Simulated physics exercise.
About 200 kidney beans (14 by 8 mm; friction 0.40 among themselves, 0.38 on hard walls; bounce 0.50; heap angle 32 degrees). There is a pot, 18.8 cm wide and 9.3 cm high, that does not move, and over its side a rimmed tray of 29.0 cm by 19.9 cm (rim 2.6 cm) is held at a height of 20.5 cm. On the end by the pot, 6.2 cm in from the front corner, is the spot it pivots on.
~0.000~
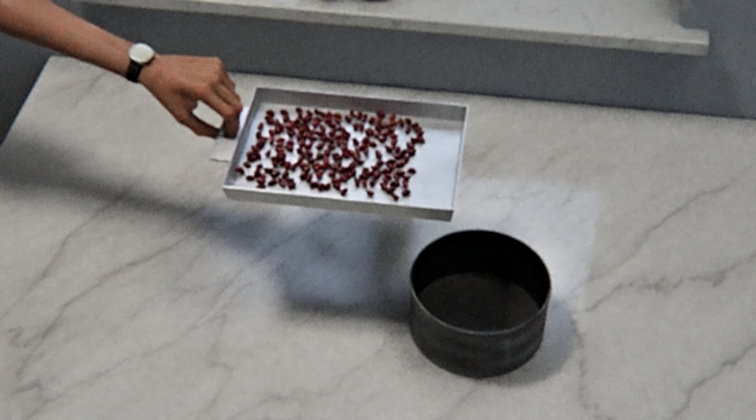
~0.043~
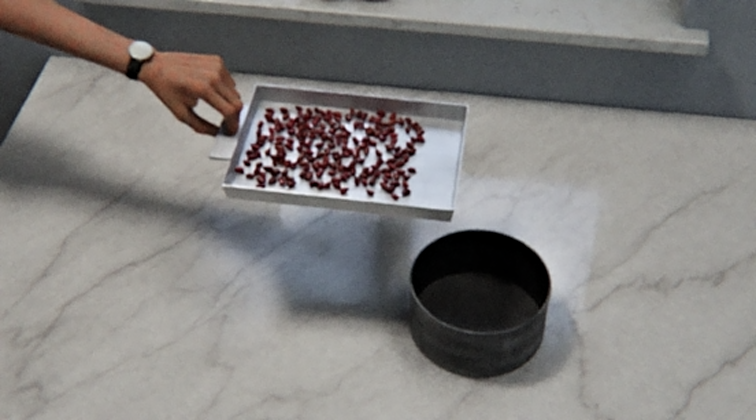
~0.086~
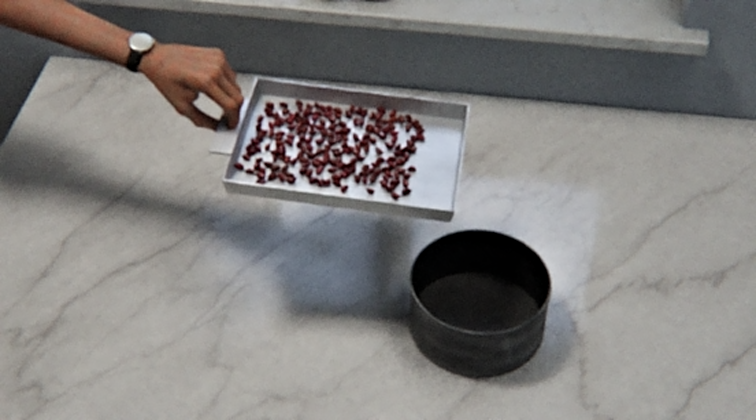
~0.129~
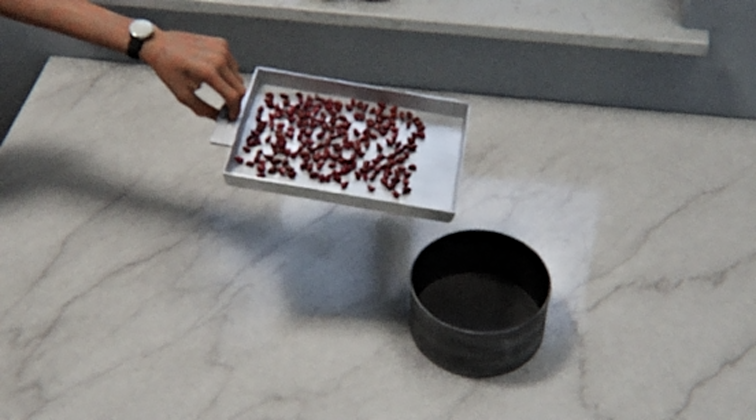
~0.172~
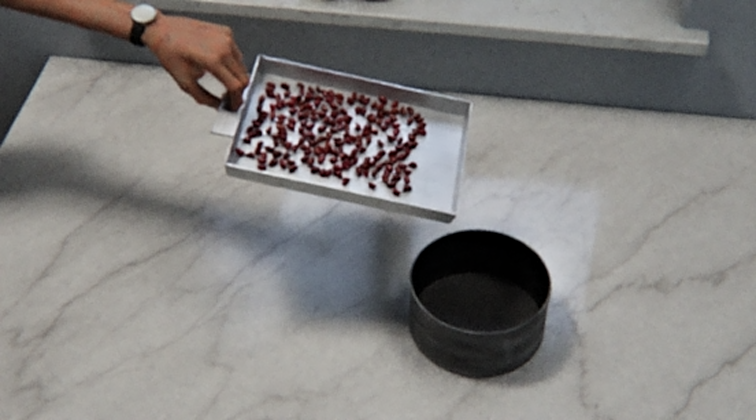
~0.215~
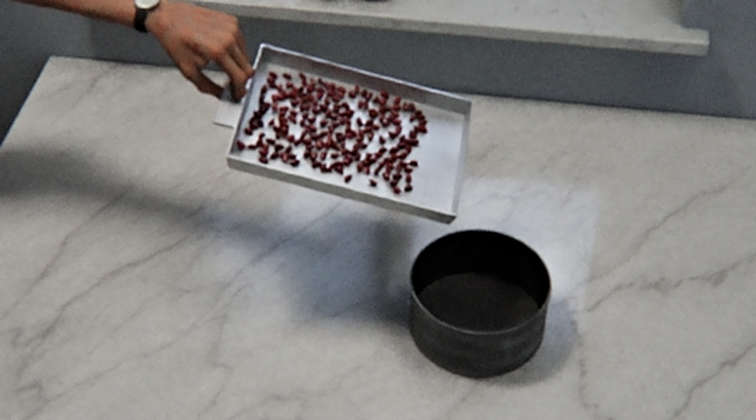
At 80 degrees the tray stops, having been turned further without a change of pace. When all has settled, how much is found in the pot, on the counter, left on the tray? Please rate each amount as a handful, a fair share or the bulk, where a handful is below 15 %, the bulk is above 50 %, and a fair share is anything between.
Pot: The bulk; counter: A handful; tray: A fair share.
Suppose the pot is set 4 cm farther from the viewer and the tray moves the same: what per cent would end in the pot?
I'd put it at around 65 per cent.
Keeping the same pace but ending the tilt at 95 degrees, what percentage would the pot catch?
I'd put it at close to 95 per cent.
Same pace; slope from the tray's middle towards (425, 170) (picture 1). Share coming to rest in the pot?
The share comes to about 30 in a hundred.
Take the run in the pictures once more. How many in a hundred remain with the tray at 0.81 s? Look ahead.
About 85 per cent.
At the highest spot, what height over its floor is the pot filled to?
Around 1.5 cm above the floor.
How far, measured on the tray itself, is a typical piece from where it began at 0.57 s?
8 cm.
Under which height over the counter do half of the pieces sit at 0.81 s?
Some 22 cm.
After 0.57 s, tilt 46 degrees; the tray holds 100 %, the pot 0 %.
After 0.81 s, tilt 68 degrees; the tray holds 85 %, the pot 0 %.
After 1.15 s, tilt 80 degrees; the tray holds 45 %, the pot 50 %.
At rest (2.8 s), pot 75 %, counter 0 %, tray 25 %.
